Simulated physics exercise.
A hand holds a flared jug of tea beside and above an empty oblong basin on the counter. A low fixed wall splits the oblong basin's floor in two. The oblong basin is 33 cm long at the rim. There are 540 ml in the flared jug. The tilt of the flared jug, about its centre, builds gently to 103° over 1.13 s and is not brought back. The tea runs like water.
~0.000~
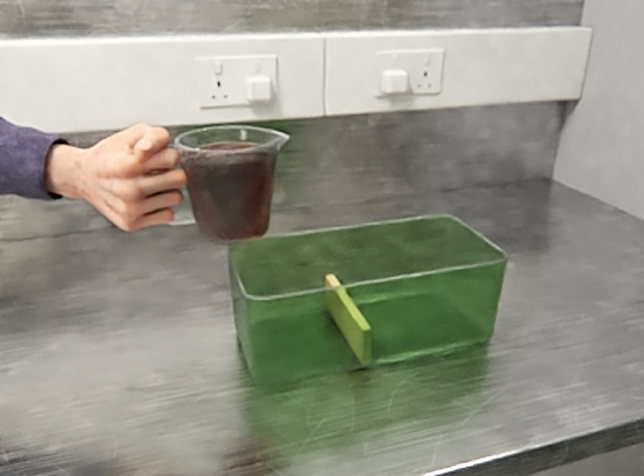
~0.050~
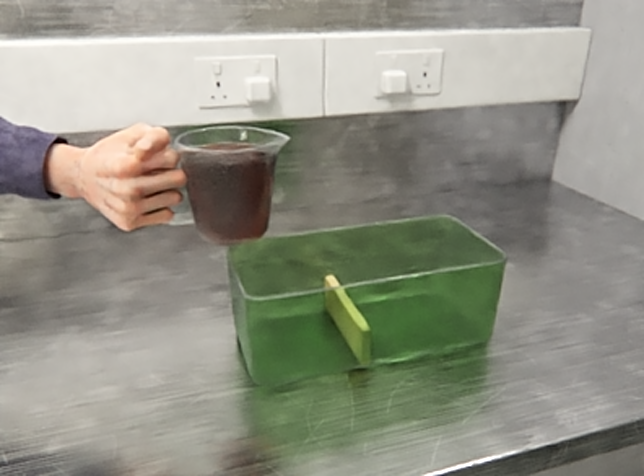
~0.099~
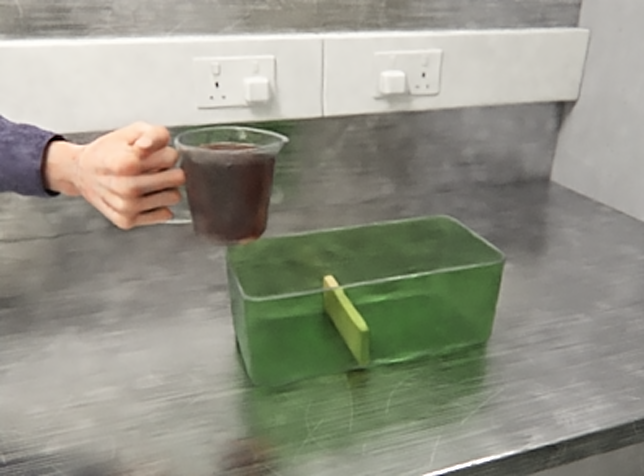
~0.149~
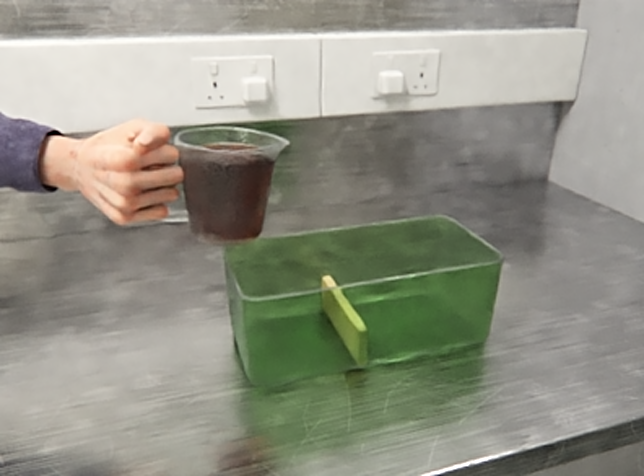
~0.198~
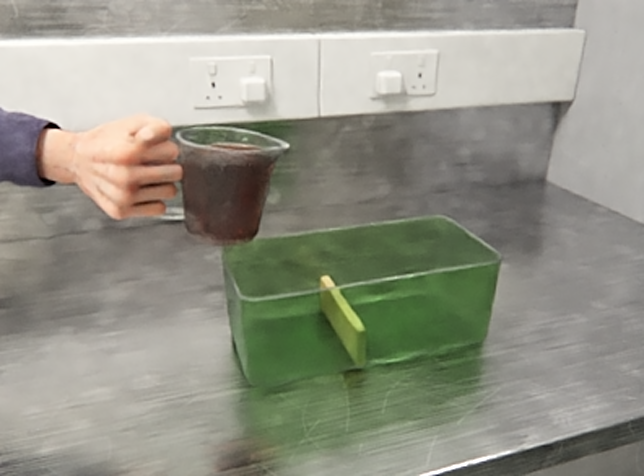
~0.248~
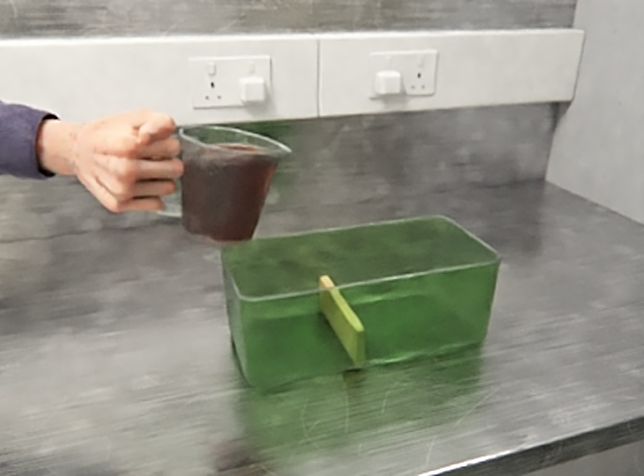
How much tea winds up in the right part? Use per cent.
The far part has some 26 per cent.
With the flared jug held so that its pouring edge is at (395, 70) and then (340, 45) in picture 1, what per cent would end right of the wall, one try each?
First 95, then 95 per cent.
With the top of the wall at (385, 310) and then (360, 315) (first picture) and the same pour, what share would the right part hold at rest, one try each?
First 10, then 15 per cent.
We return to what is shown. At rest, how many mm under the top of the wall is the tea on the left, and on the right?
Some 30 mm on the left and 44 mm on the right.
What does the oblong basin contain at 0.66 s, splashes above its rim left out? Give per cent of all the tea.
Near 10 in a hundred.
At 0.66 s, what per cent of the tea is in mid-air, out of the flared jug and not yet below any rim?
About 16 per cent.
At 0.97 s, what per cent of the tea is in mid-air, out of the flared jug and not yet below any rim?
Some 12 per cent.
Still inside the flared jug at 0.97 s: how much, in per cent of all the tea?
About 18 per cent.
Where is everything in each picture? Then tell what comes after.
In the first picture, it leans 0°; its right rim is at (289, 135); the tea meets the walls at (182, 156) and (274, 148); the oblong basin's rim runs from (235, 270) to (479, 236); the wall's top is at (347, 301).
In the second picture, it leans 0°; its right rim is at (289, 136); the tea meets the walls at (182, 156) and (272, 149).
In the third picture, it leans 2°; its right rim is at (288, 138); the tea meets the walls at (181, 156) and (271, 150).
In the fourth picture, it leans 4°; its right rim is at (288, 141); the tea meets the walls at (181, 156) and (271, 151).
In the fifth picture, it leans 8°; its right rim is at (289, 144); the tea meets the walls at (181, 157) and (273, 151).
In the sixth picture, it leans 12°; its right rim is at (291, 149); the tea meets the walls at (183, 157) and (277, 151).
After 0.66 s the tilt is 65° and 74 per cent is still to pour, 5 is left of the wall and 5 right of it.
After 0.97 s the tilt is 98° and 19 per cent is still to pour, 45 is left of the wall and 25 right of it.
After 1.28 s the tilt is 103° and 1 per cent is still to pour, 73 is left of the wall and 25 right of it.
After 1.63 s the tilt is 103° and 0 per cent is still to pour, 74 is left of the wall and 25 right of it.
In the end 74 per cent lies left of the wall, 26 right of it and 1 outside.
